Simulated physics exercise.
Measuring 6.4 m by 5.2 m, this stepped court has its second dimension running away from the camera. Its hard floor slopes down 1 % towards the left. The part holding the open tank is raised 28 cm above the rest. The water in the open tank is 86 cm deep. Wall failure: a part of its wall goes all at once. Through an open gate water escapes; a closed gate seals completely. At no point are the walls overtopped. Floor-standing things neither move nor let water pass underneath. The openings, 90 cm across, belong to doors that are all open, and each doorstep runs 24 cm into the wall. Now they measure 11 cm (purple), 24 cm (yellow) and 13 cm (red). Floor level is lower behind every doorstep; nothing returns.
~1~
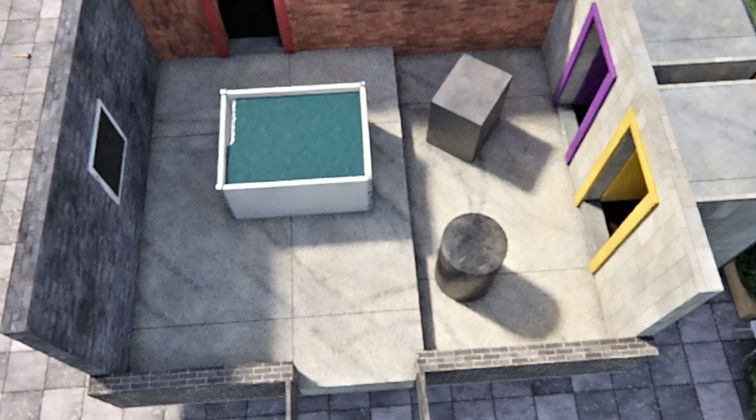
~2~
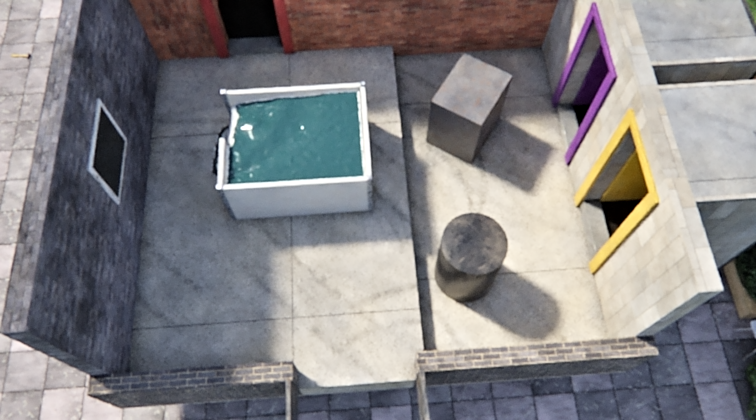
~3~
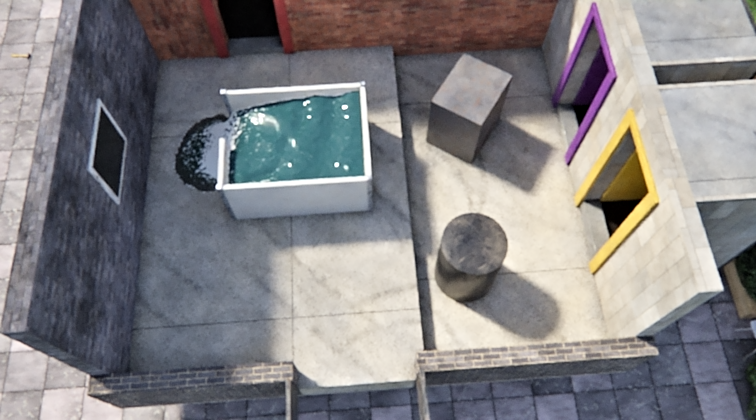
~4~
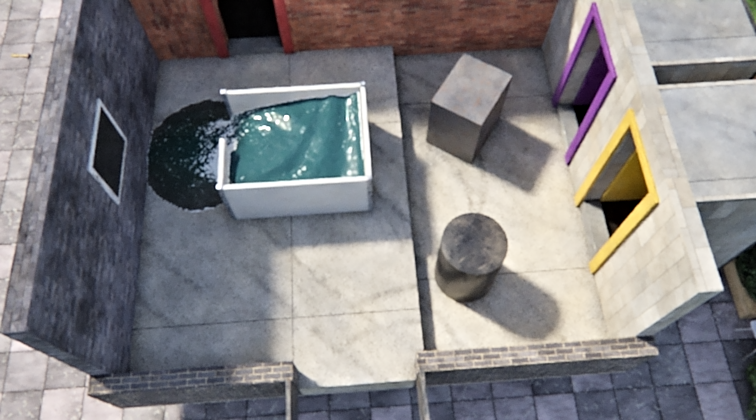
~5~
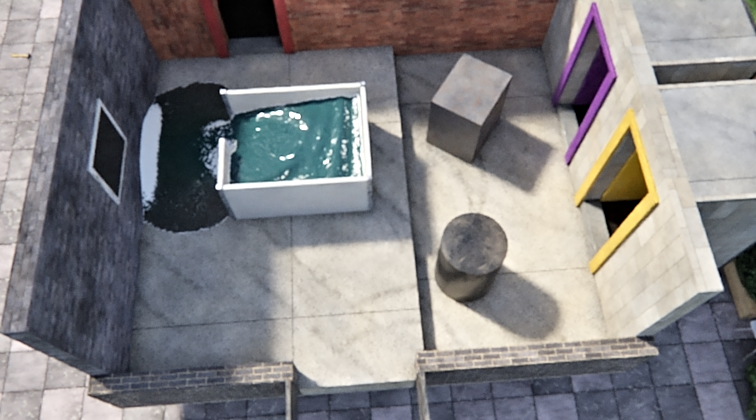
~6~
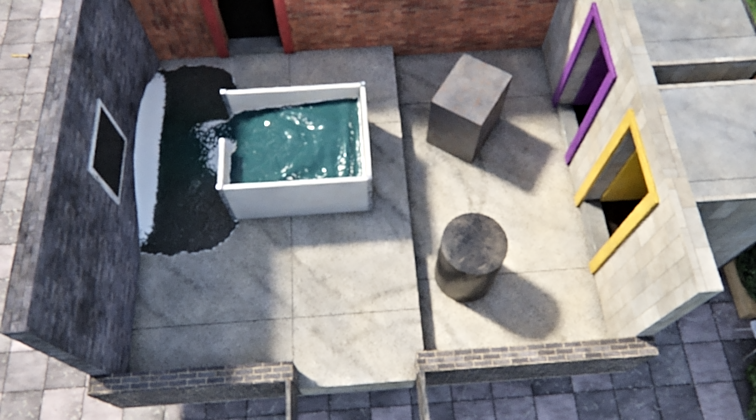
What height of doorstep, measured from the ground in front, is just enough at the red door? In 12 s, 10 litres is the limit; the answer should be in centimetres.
About 10 cm.
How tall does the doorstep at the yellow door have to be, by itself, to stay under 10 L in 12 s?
The yellow one would have to be about 9.5 cm high.
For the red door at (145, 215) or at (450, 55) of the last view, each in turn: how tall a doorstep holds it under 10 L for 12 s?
About 28 cm for the first and 12.0 cm for the second.
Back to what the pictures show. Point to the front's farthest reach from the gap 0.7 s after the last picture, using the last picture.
Pixel close to (129, 382).
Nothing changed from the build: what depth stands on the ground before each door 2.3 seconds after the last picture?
Depth at purple 0 cm, at yellow 0 cm, at red 13 cm.
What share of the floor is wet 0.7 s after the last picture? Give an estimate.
Close to 15 per cent is wet.
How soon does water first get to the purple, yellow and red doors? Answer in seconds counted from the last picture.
Arrival times - purple: 3.2 s; yellow: 5.0 s; red: 0.8 s.
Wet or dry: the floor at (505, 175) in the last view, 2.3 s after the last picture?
Point status: Clear.
Then, 0.7 s after the last picture water covers 15 % of the floor, deepest (66 cm) near (159, 67); it has not reached the red door.
Then, 2.3 s after the last picture water covers 55 % of the floor, deepest (32 cm) near (159, 67); 13 cm at the red door, 1 litre in over its 13 cm doorstep.
Then, 11.3 s after the last picture water covers 95 % of the floor, deepest (16 cm) near (579, 353); 4 cm at the red door, 2 litres in over its 13 cm doorstep.
At the red door as built, the water peaked near 13 cm, 1.9 s after the last picture.
With a doorstep of 8 cm, 22 litres would have come in within the 12 s; with 11 cm, 6 litres. So under 10 litres takes about 10 cm.
